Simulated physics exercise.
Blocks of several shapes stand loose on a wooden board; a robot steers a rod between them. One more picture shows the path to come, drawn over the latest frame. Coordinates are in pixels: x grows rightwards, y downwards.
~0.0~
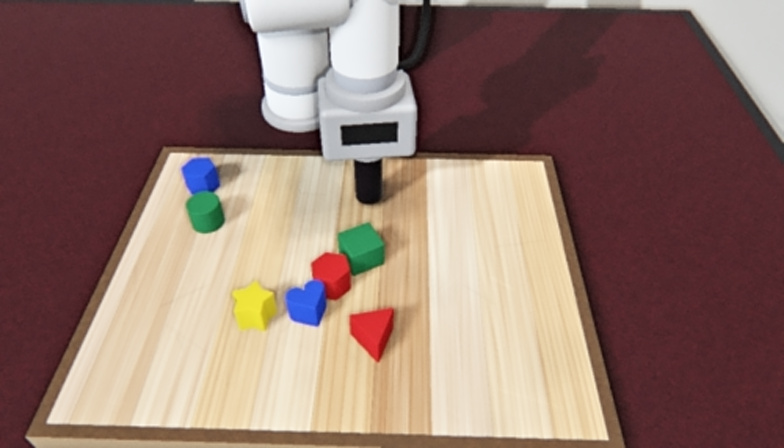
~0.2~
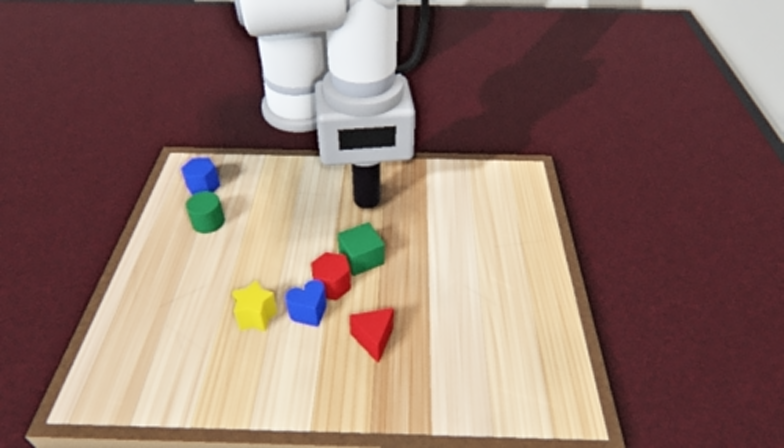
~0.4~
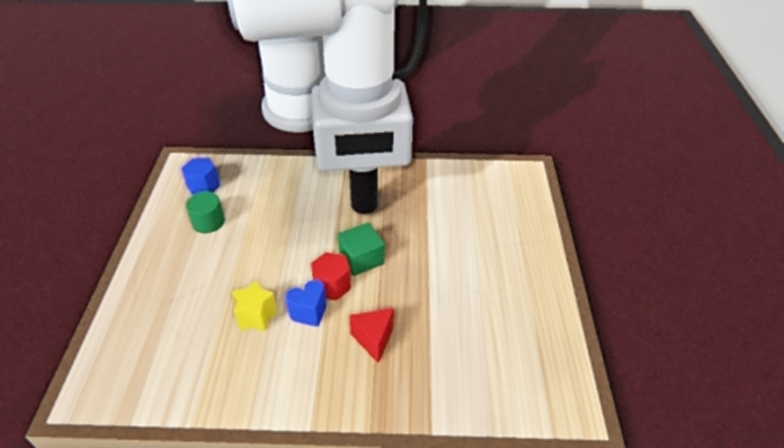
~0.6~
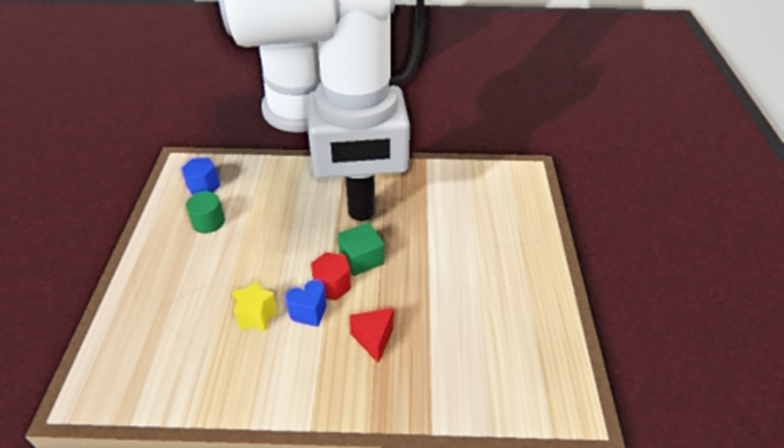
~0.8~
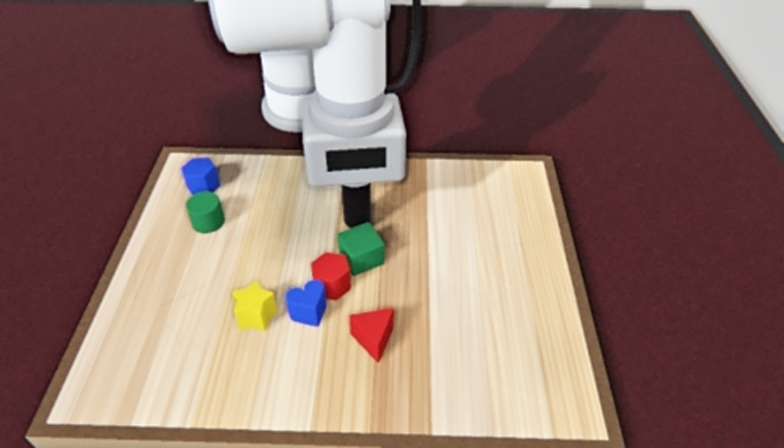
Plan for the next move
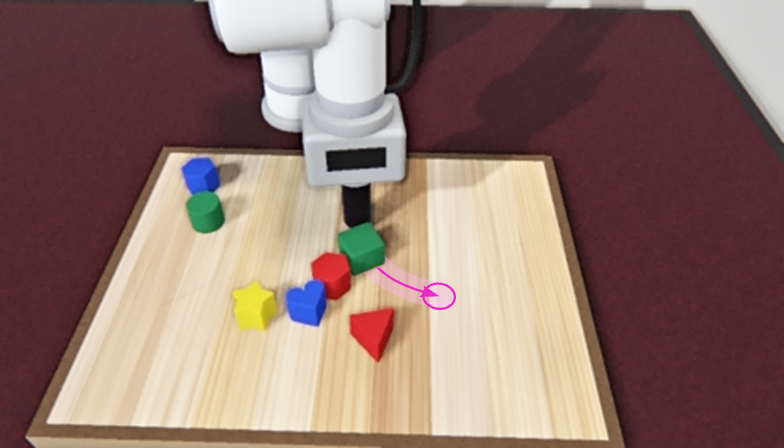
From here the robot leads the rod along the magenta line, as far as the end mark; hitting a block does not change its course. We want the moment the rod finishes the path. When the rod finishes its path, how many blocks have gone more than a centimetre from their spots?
Count: One.
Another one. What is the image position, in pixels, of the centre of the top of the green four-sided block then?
I'd place it at (373, 283), taking the centre of its top.
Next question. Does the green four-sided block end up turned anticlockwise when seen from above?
No
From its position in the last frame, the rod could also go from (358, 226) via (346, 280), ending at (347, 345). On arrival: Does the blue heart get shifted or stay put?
When the path is over, the blue heart has left its spot.
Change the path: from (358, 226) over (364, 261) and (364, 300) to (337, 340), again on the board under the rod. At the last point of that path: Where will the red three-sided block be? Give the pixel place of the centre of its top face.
I think it will end close to (388, 366).
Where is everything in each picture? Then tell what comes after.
The first picture shows lower end of the rod (369, 197), tops of blocks, red hexagonal block (330, 266), green four-sided block (361, 238).
The second picture shows rod (367, 201), blocks as before.
The third picture shows rod (365, 206), blocks as before.
The fourth picture shows rod (362, 213), blocks as before.
The fifth picture shows rod (358, 221), red hexagonal block (330, 266), green four-sided block (361, 238).
The drawn path runs from (358, 226) over (368, 256) and (397, 281) to (439, 296).
What follows on the original path. One third of the way, rod (368, 252); green four-sided block (368, 262), turned 20° clockwise.
Two thirds of the way, rod (398, 277); green four-sided block (373, 283), turned 60° clockwise.
At the end, rod (439, 291); red hexagonal block not moved; green four-sided block (373, 283), turned 60° clockwise.
